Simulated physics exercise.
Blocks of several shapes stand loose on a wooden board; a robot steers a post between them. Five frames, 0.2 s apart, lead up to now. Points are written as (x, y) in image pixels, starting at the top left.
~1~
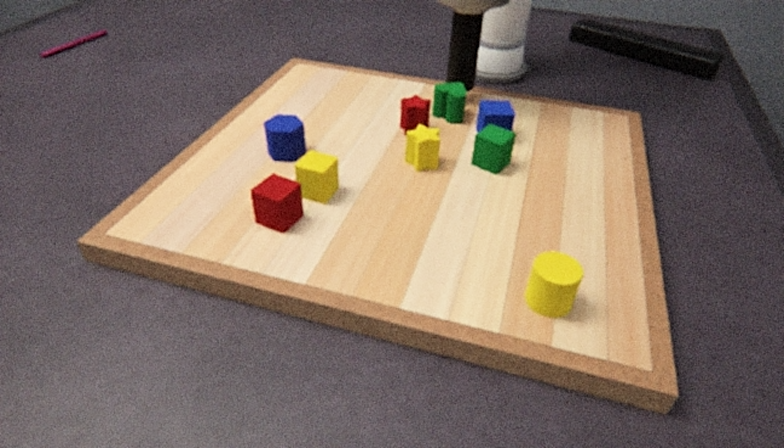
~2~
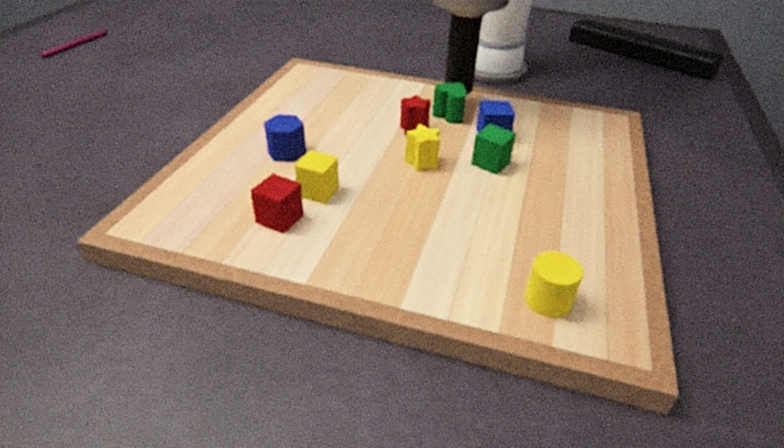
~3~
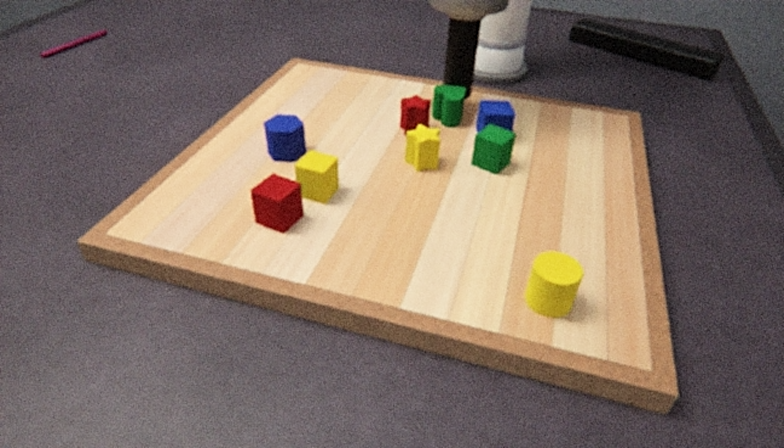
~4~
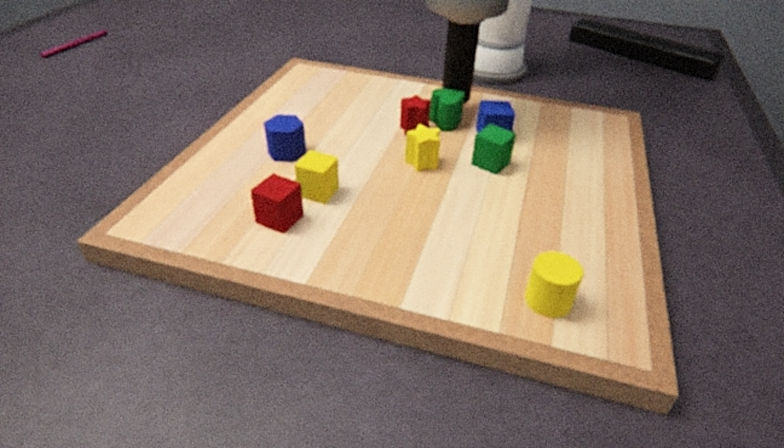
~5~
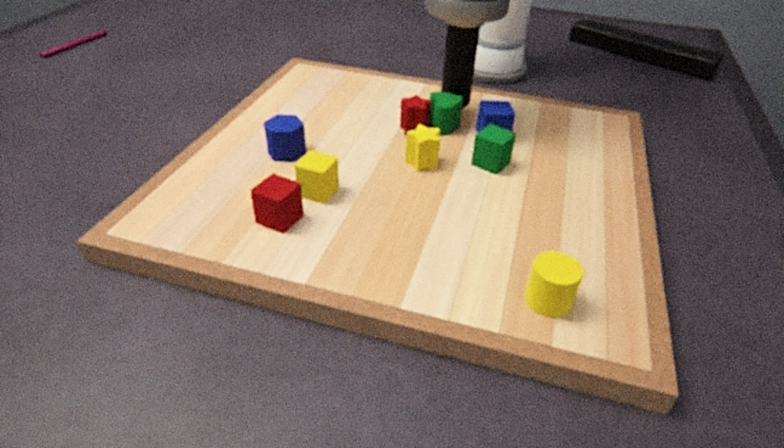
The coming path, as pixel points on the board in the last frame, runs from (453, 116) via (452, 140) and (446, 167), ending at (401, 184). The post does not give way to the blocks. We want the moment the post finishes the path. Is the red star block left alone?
Answer: No.
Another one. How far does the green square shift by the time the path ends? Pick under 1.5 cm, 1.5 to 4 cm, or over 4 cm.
Offset: Below 1.5 cm.
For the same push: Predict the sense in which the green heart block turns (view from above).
From overhead, the rotation is clockwise.
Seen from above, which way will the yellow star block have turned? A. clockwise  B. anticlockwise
The correct letter is A.
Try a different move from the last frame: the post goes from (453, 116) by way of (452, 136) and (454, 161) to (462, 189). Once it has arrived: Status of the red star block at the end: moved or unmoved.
It will end up elsewhere.
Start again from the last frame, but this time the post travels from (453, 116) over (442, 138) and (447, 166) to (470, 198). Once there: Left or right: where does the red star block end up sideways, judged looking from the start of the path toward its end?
Measured against the direction from start to end, the red star block shifts toward the right-hand side.
On the path given first. One third of the way, post at (454, 127); red star block at (410, 104), turned 40° clockwise; green heart block at (430, 118), turned 35° clockwise.
Two thirds of the way, post at (447, 154); red star block at (410, 104), turned 40° clockwise; yellow star block at (418, 137); green heart block at (421, 120), turned 65° clockwise.
At the end, post at (401, 170); red star block at (410, 104), turned 40° clockwise; yellow star block at (392, 137), turned 70° clockwise; green heart block at (421, 120), turned 65° clockwise; green square still.
